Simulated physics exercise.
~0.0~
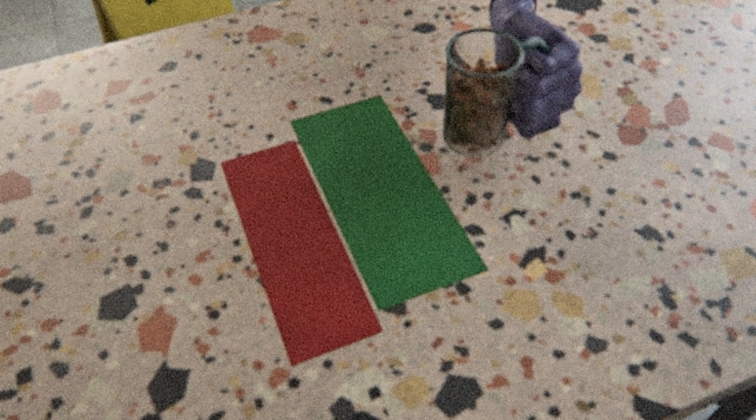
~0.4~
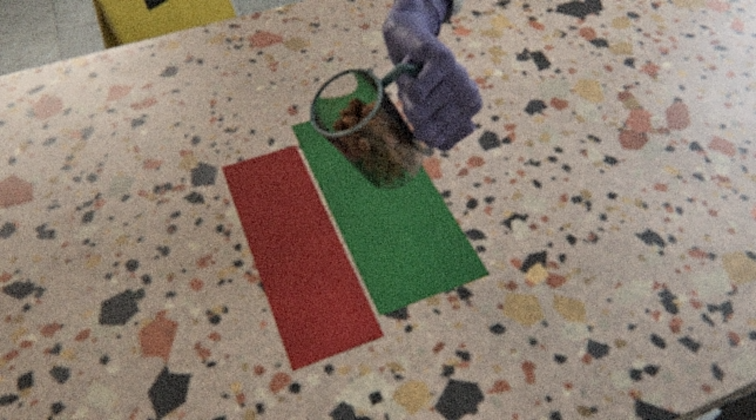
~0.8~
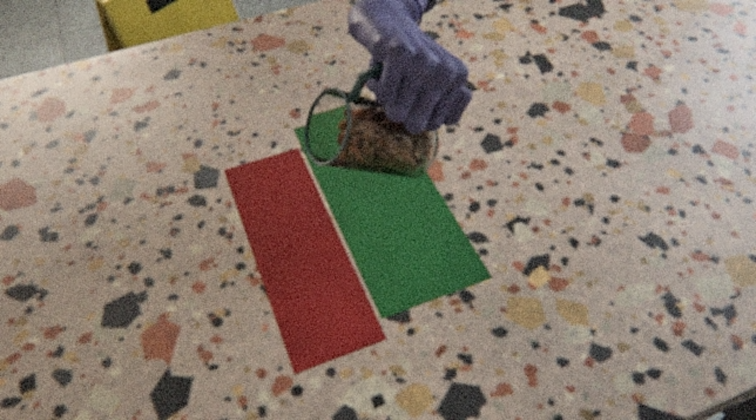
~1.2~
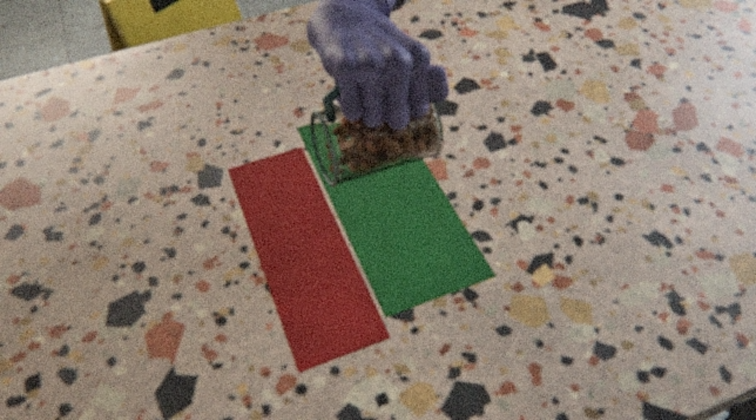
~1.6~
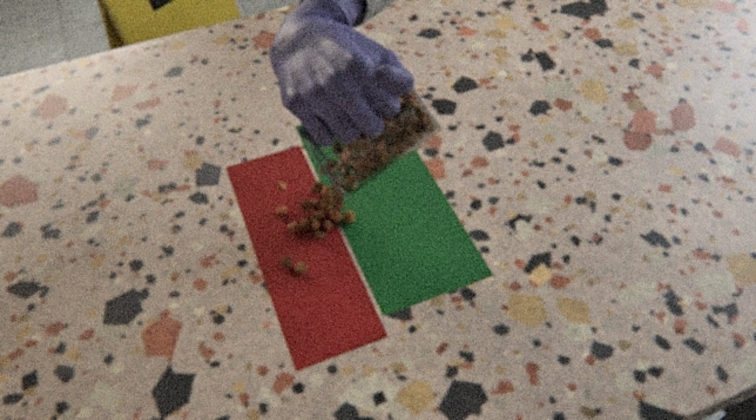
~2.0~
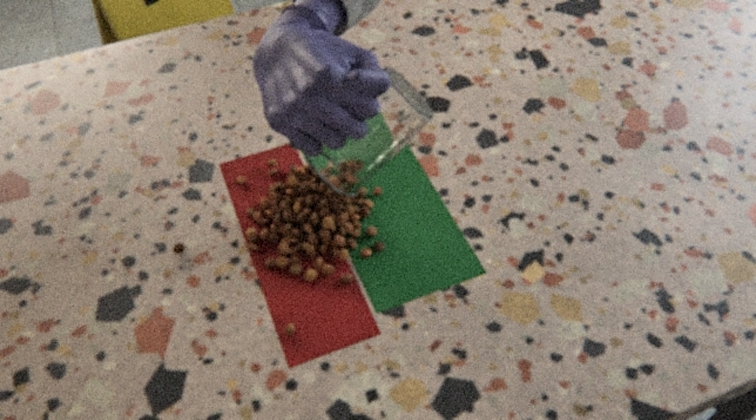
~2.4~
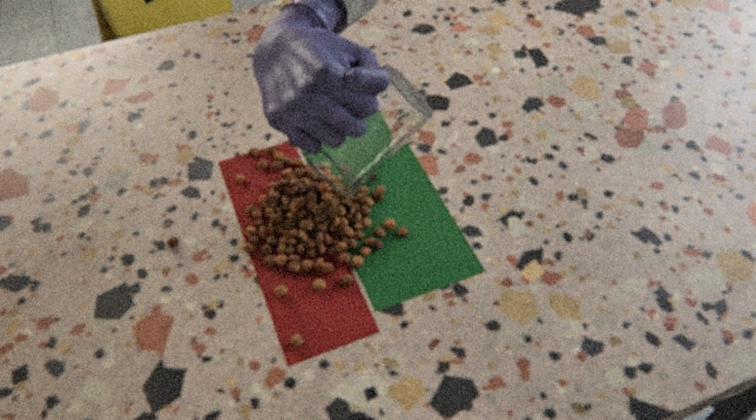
A purple-gloved hand carries a clear cup of brown kibble leftward over a green mat on a speckled table, tipping it until the pieces pour out, leaving the emptied cup tilted above a pile lying mostly on the red mat and partly on the green.
